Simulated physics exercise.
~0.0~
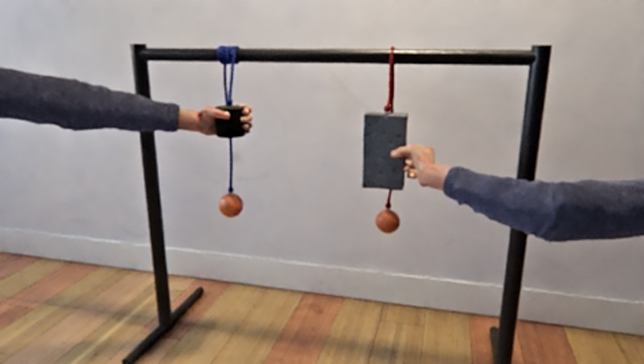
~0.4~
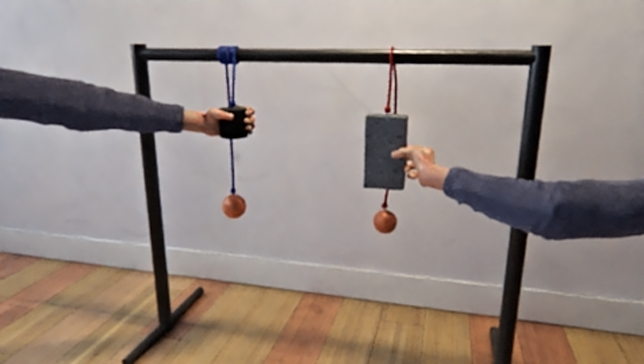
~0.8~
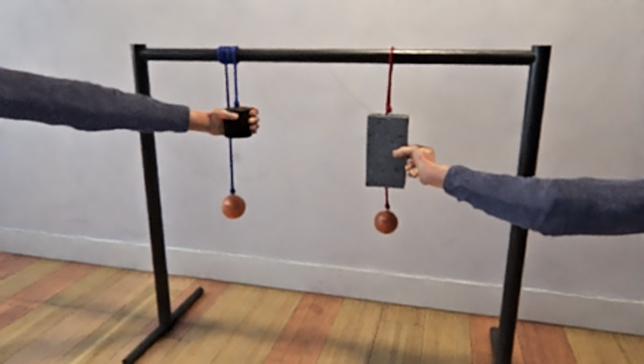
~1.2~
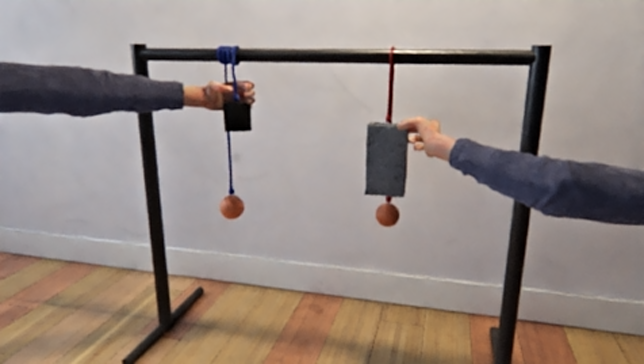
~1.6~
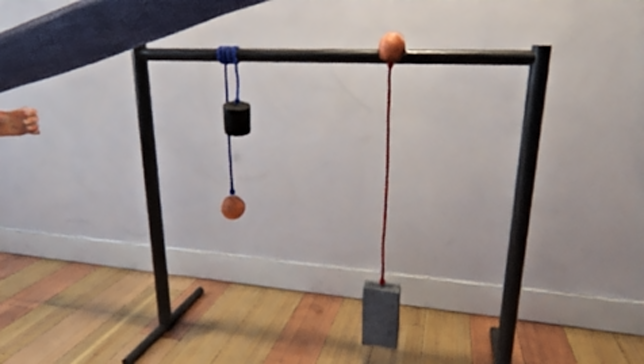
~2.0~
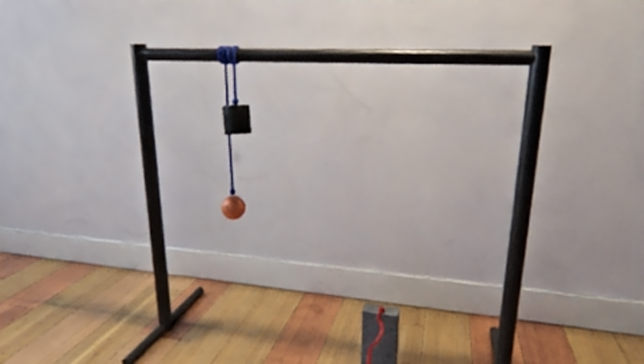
In this clip, two hands hold a small black object on a blue cord and a gray block on a red cord, each with an orange ball below. Once released, the black object stays hanging while the block drops to the floor, pulling its ball up to the bar and its cord down.
